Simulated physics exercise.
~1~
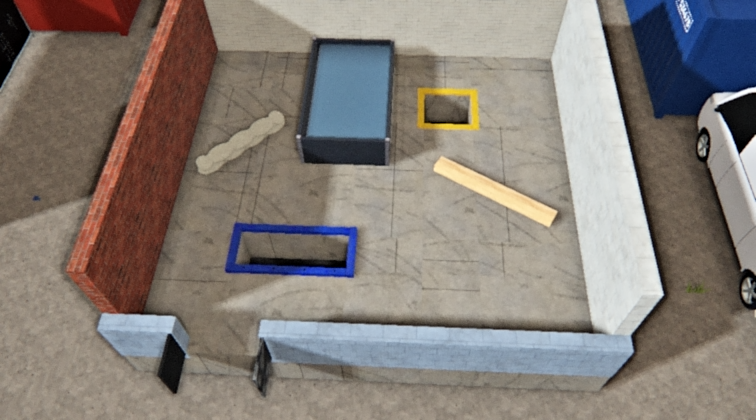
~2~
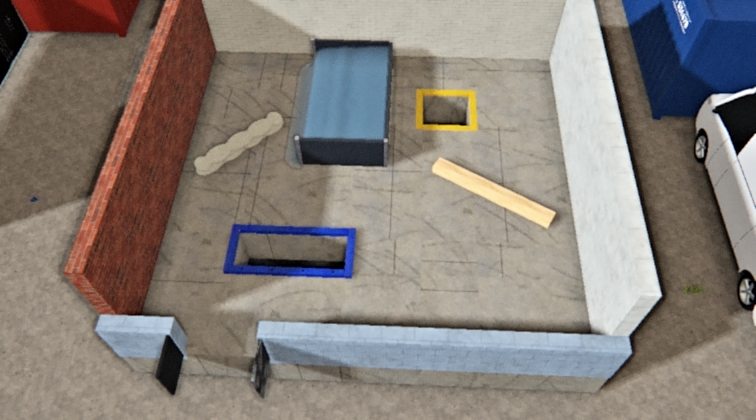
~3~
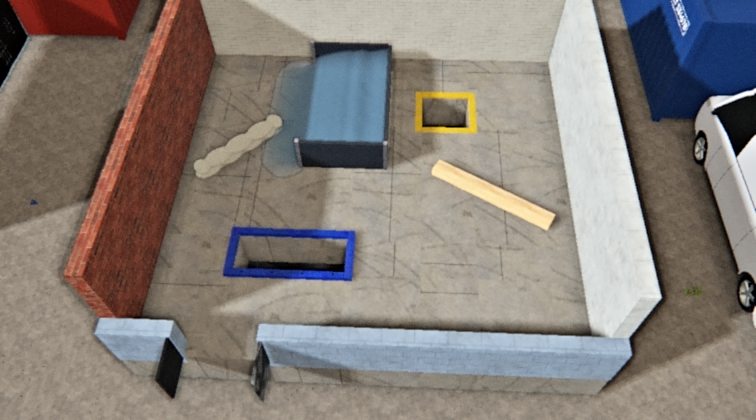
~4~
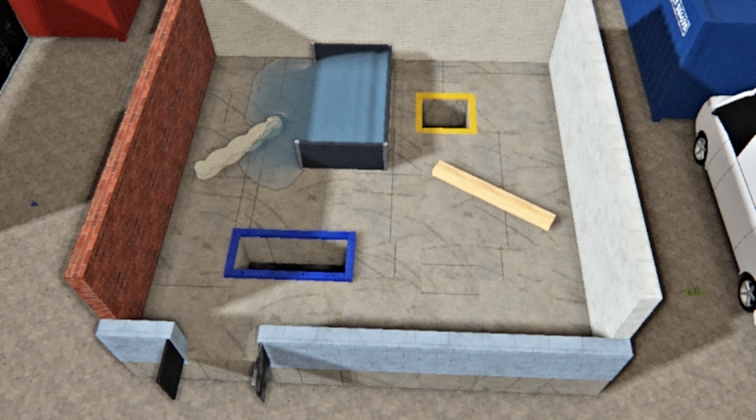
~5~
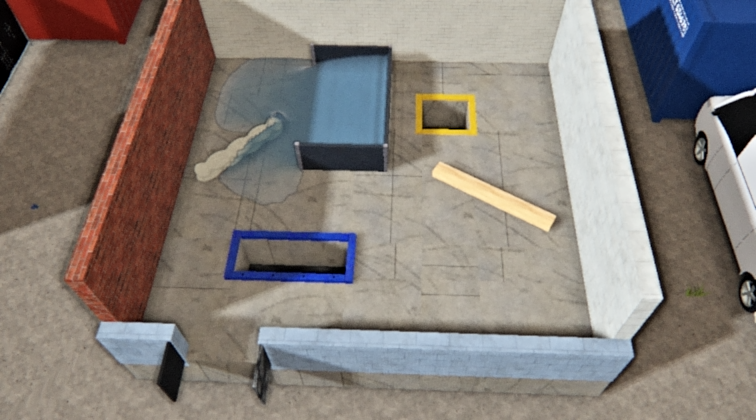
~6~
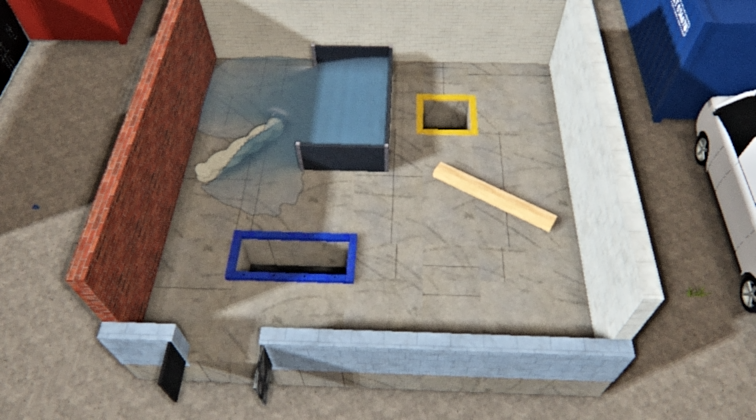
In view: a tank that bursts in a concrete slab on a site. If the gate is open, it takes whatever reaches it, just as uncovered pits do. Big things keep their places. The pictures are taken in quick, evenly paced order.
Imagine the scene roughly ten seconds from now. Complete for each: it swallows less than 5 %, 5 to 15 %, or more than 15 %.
Completed: The gate swallows 5 to 15 %; the blue pit swallows less than 5 %; the yellow pit swallows less than 5 %.
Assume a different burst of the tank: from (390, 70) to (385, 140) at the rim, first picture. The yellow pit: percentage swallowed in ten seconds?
For yellow, roughly 40 in a hundred.
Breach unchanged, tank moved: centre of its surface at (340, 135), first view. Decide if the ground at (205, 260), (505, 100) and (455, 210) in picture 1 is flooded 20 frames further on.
Well, first one got wet, second one stays dry, third one stays dry.
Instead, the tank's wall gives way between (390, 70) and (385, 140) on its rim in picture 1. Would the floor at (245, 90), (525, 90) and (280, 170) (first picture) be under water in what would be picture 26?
So the first one is left untouched, the next drenched, and the last left untouched.
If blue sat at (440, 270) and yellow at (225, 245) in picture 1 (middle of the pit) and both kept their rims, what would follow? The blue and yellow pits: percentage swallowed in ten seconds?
My answer: Blue gets 0 percent, yellow gets 25 percent.
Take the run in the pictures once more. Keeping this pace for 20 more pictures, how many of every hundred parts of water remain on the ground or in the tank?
About 98 %.
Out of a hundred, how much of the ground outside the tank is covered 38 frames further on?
Estimate: Some 65 in a hundred.
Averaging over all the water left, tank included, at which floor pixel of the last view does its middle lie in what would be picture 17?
The water centres close to (263, 134).
A moment on, water covers 25 % of the floor; the gate 0 %, the blue pit 0 %, the yellow pit 0 %.
Next, water covers 30 % of the floor; the gate 0 %, the blue pit 0 %, the yellow pit 0 %.
Then, water covers 40 % of the floor; the gate 2 %, the blue pit 1 %, the yellow pit 0 %.
Later, water covers 65 % of the floor; the gate 8 %, the blue pit 1 %, the yellow pit 0 %.
In the end, water covers 80 % of the floor; the gate 12 %, the blue pit 1 %, the yellow pit 1 %.
